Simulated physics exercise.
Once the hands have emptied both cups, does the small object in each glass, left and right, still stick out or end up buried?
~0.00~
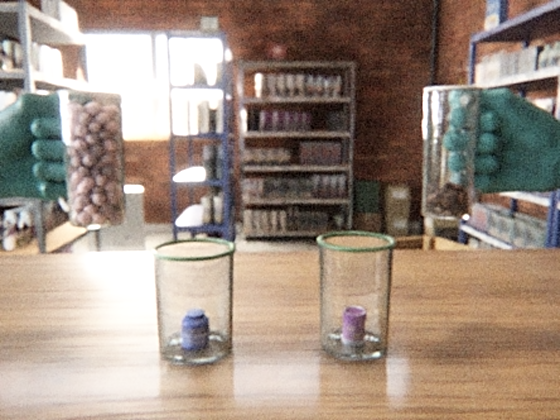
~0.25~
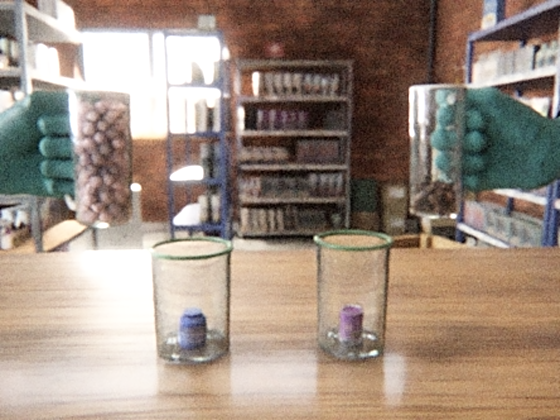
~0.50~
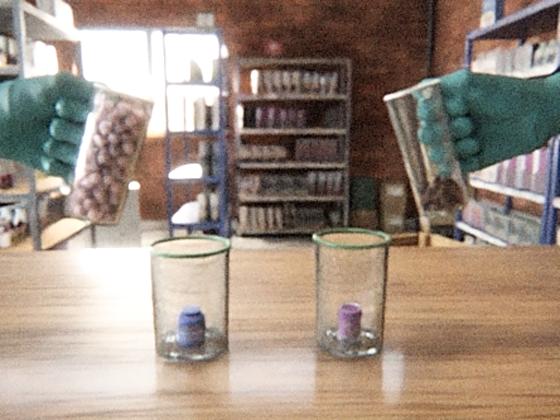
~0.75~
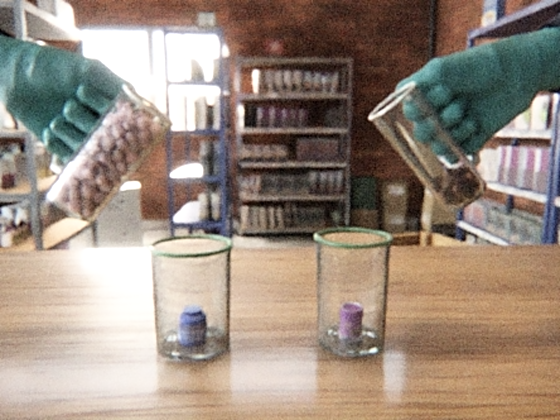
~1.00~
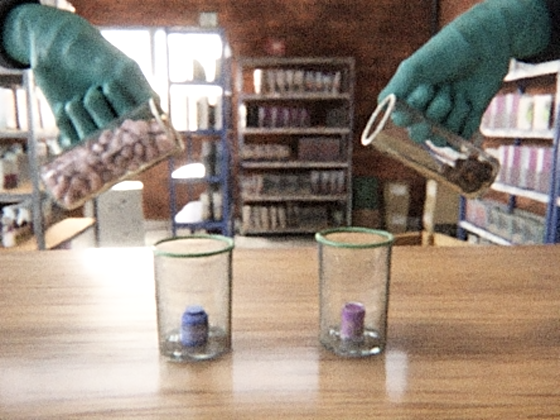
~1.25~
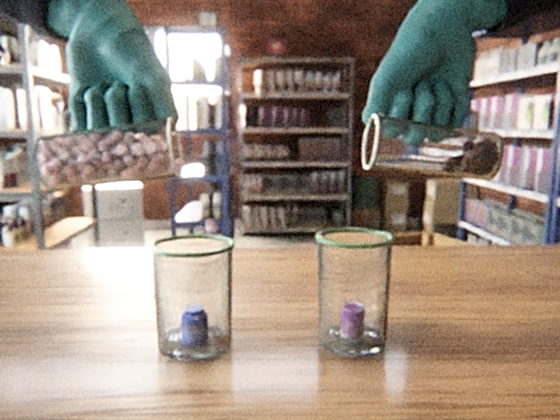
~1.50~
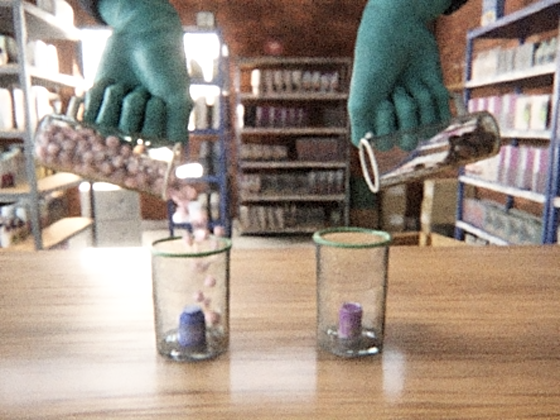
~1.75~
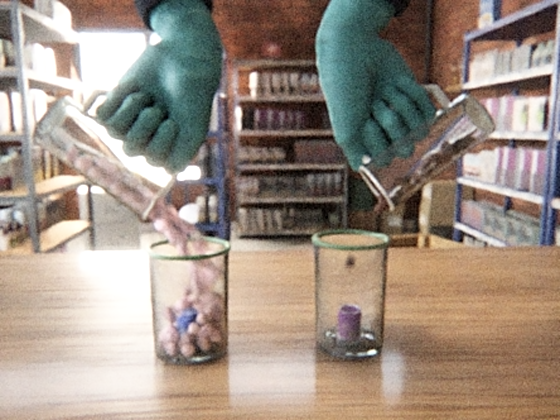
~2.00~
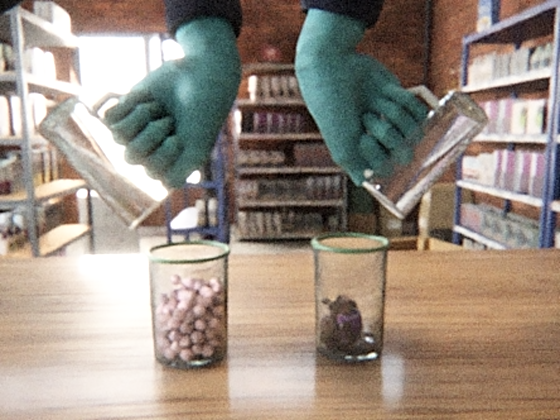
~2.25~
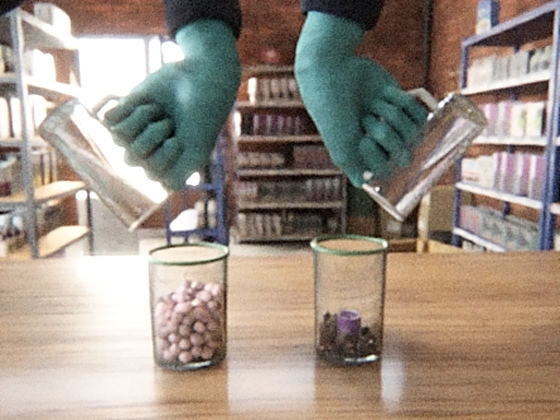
The blue object in the left glass ends up buried under the pale pink beads. The purple object in the right glass still sticks out above the dark pieces.
